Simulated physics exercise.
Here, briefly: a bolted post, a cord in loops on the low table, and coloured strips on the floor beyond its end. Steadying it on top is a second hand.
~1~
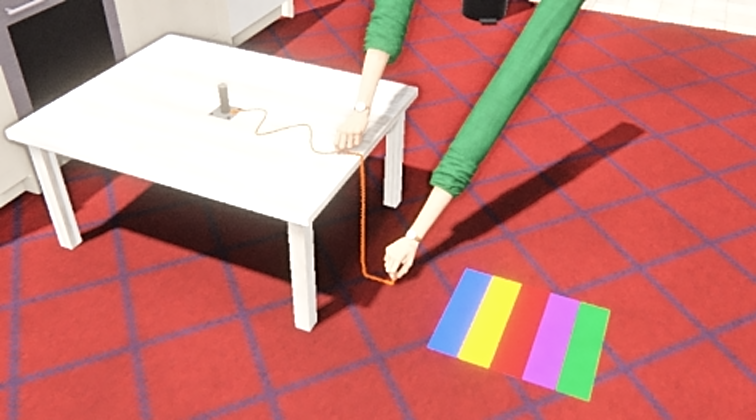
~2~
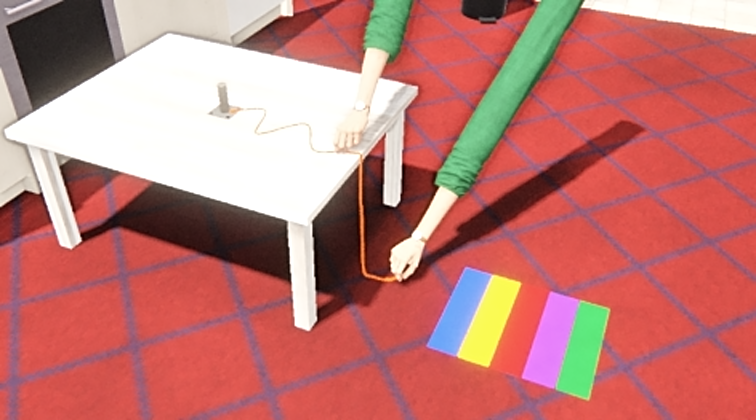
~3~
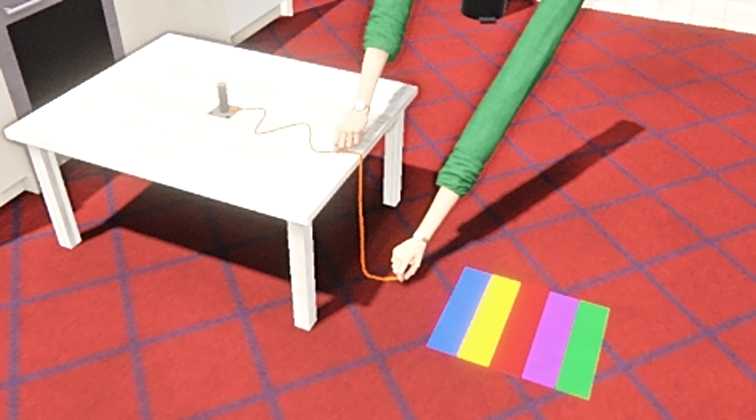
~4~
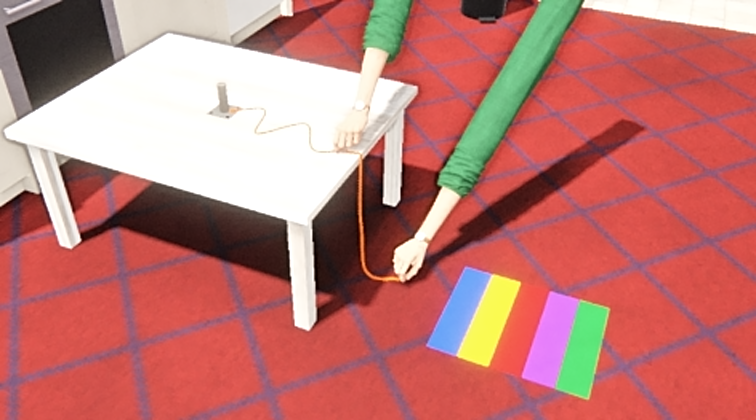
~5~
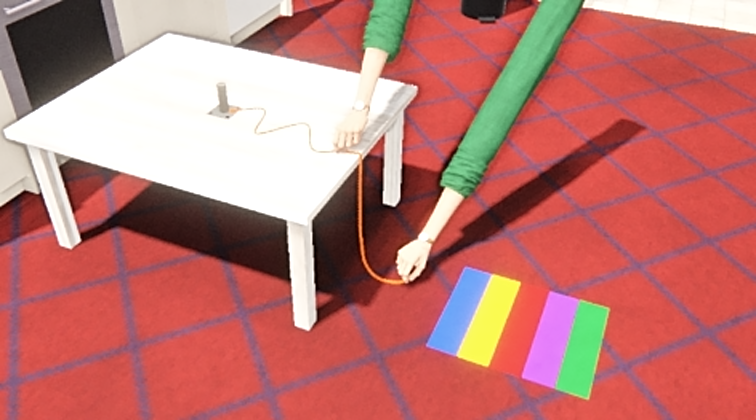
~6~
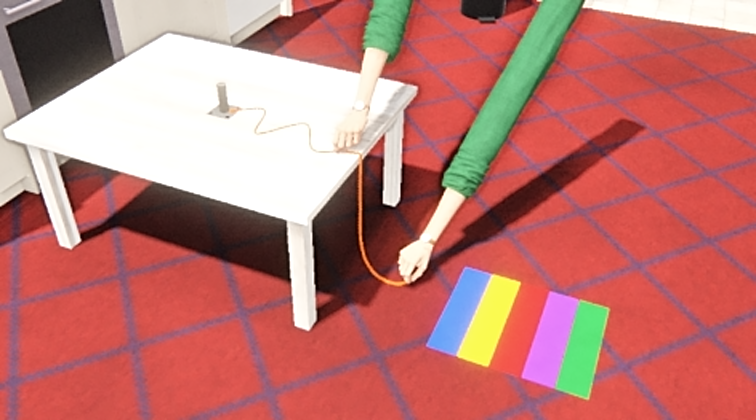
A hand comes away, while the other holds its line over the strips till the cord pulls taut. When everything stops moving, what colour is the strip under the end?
The strip under the end is green.
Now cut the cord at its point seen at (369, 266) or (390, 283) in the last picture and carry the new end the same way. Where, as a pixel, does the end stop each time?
It would be at (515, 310) in the first case and at (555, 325) in the second.
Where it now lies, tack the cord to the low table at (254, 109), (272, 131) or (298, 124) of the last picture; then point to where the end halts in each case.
Estimated pixels in sequence: (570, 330), (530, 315) and (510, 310).
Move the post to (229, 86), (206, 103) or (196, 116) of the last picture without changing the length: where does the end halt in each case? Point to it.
First (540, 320), then (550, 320), and last (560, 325).
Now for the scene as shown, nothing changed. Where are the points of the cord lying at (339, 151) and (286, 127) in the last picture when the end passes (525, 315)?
Result - first point (374, 206), second point (327, 141).
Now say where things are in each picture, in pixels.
End (396, 277); blue (449, 336); yellow (480, 346); red (511, 357); purple (543, 367); green (577, 378), in the first picture.
End (402, 278); cord through (261, 109) (268, 132) (310, 139) (359, 156) (362, 211) (363, 262), in the second picture.
End (404, 278), in the third picture.
End (405, 278); cord through (260, 109) (268, 132) (310, 139) (358, 155) (360, 211) (363, 262), in the fourth picture.
End (409, 279), in the fifth picture.
End (411, 280); cord through (260, 109) (268, 132) (310, 139) (358, 155) (360, 211) (366, 262), in the sixth picture.
Soon after, end near (525, 315); over red.
Then, end near (561, 325); over purple.
At full stretch, end near (583, 332); over green. It gets as far as the green strip.
